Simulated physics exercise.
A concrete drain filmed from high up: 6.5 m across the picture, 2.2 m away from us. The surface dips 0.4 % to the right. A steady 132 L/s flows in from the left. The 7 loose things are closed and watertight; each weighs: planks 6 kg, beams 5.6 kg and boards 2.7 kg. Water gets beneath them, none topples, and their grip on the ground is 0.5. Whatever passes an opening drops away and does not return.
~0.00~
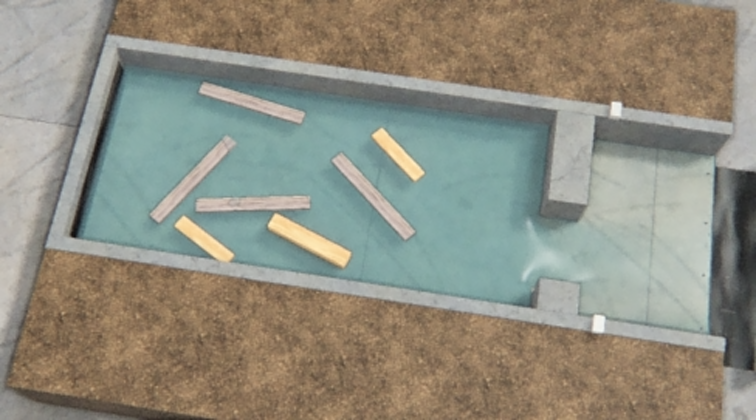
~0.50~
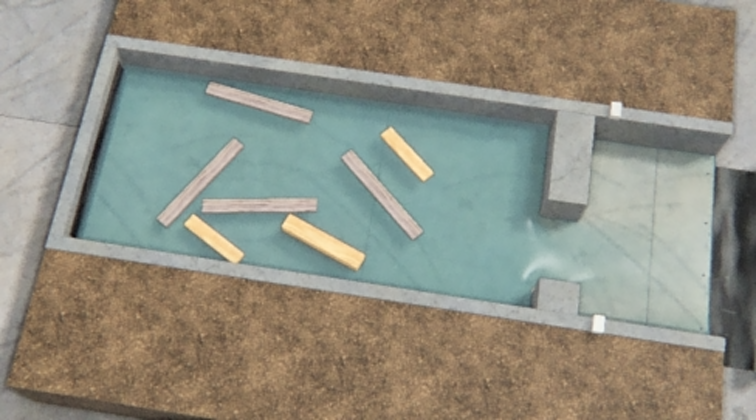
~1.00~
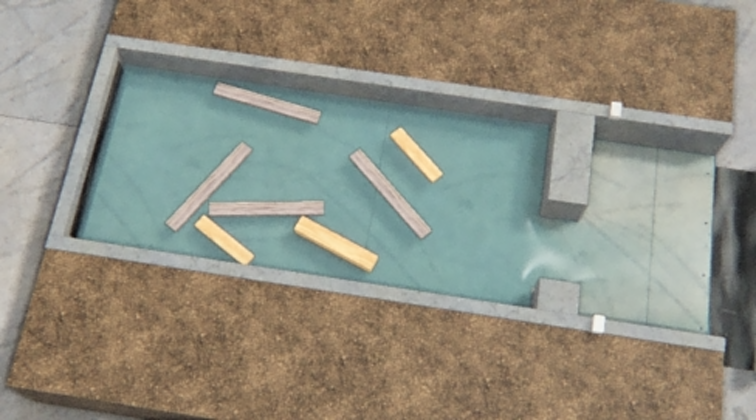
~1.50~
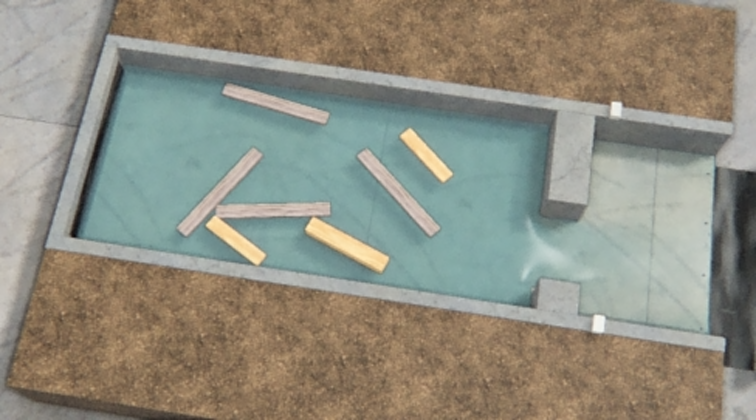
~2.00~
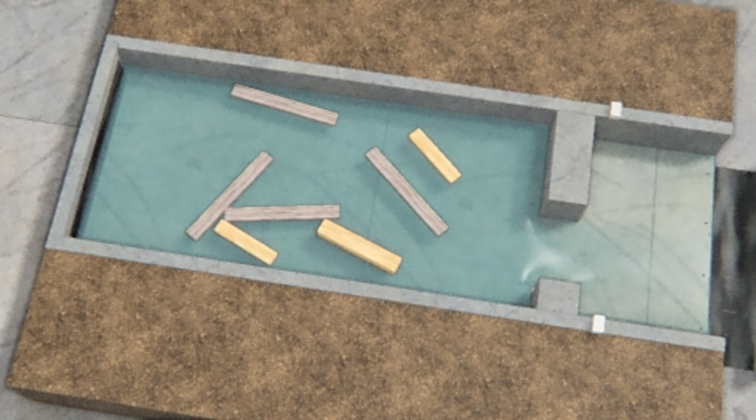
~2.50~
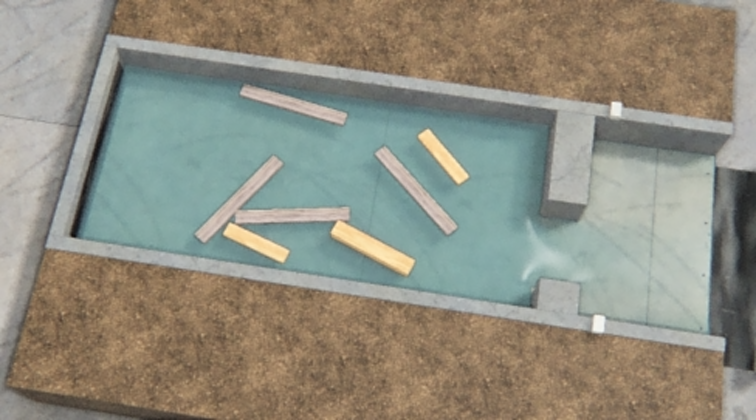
The clip shows grey and yellow pieces of wood floating in a walled channel of shallow blue-green water, drifting slowly to the right together, while a small yellow piece near the lower wall turns slightly beside a grey one.
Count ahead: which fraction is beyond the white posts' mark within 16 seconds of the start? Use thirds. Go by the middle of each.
That comes to two thirds or more.
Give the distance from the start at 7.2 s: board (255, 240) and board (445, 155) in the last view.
In that order: 150 cm, 200 cm.
After 3.5 s 0 of 7 are over the mark; 7 afloat.
After 7.2 s 1 of 7 are over the mark; 6 afloat.
After 12.0 s 4 of 7 are over the mark; 3 afloat.
After 16.0 s 6 of 7 are over the mark; 1 afloat.
